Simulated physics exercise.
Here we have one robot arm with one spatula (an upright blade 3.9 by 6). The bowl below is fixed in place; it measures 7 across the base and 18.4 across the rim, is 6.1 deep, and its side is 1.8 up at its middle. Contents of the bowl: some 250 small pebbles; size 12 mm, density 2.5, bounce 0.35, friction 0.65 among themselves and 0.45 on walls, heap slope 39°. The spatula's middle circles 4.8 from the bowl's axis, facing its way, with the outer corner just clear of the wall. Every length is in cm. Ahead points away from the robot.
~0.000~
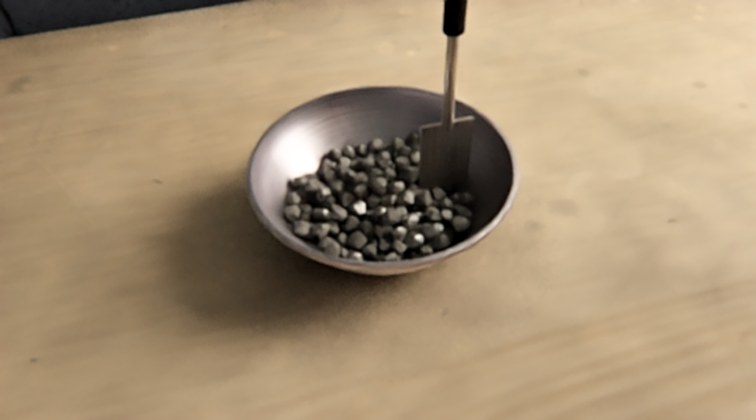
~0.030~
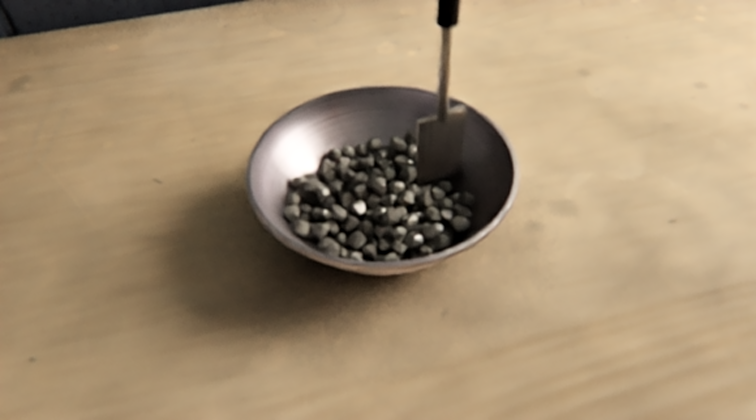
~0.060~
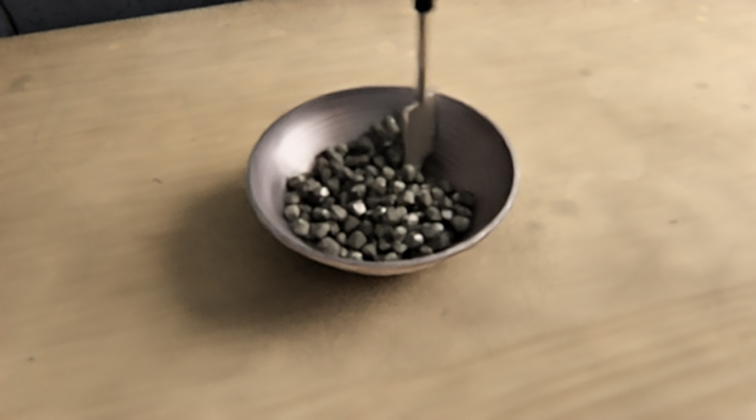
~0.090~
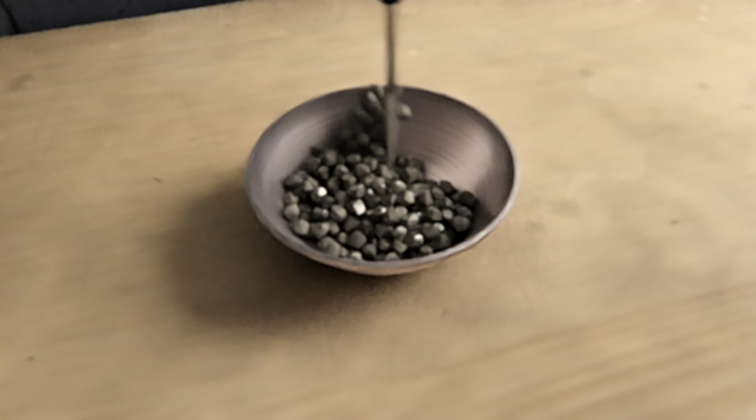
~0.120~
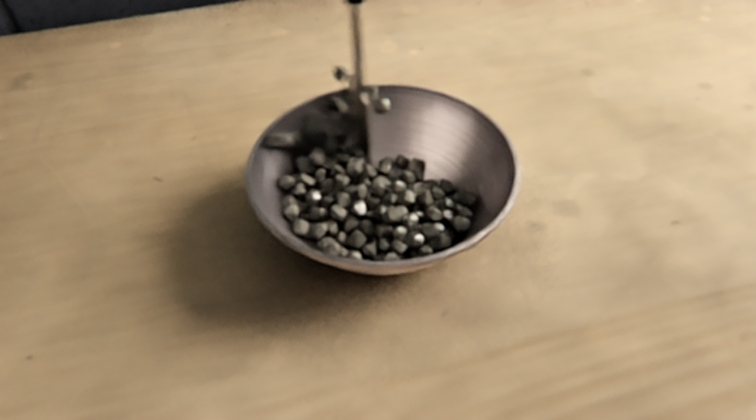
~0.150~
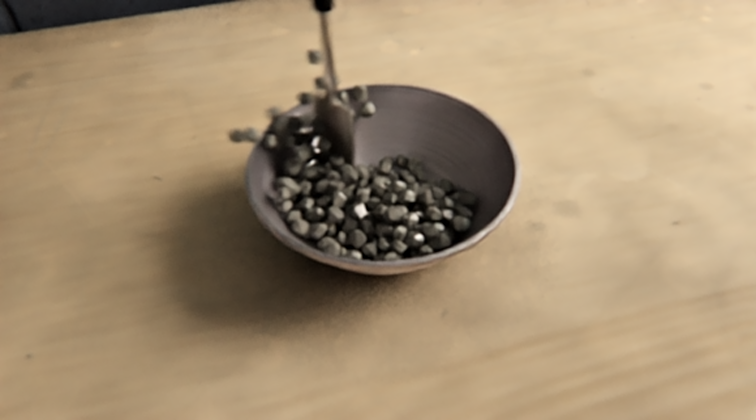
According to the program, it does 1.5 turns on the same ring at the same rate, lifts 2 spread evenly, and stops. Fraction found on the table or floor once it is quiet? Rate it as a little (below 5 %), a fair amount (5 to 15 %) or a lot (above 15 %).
A lot.
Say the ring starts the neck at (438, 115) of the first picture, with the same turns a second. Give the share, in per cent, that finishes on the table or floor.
About 30 percent ends up on the table or floor.
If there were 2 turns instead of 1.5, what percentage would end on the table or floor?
In that case some 20 per cent.
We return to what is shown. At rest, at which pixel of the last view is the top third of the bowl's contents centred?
Looks like roughly (397, 194) to me.
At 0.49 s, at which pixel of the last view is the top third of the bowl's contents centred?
I'd point to about (406, 187).
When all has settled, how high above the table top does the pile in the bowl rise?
I'd guess close to 5.0 centimetres.
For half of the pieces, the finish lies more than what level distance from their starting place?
Something near 2 cm, measured level.
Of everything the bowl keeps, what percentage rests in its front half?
About 50 %.
After 0.32 s, 281° round, highest piece 10 above the table; 225 in the bowl, 14 on the table or floor, 12 in flight or on the tool.
After 0.49 s, 81° round, highest piece 8 above the table; 195 in the bowl, 46 on the table or floor, 10 in flight or on the tool.
After 0.78 s, 180° round, highest piece 5 above the table; 193 in the bowl, 58 on the table or floor.
After 1.48 s, 180° round, highest piece 5 above the table; 193 in the bowl, 58 on the table or floor.
At rest, 193 in the bowl, 58 on the table or floor. That is 23 % on the table or floor.
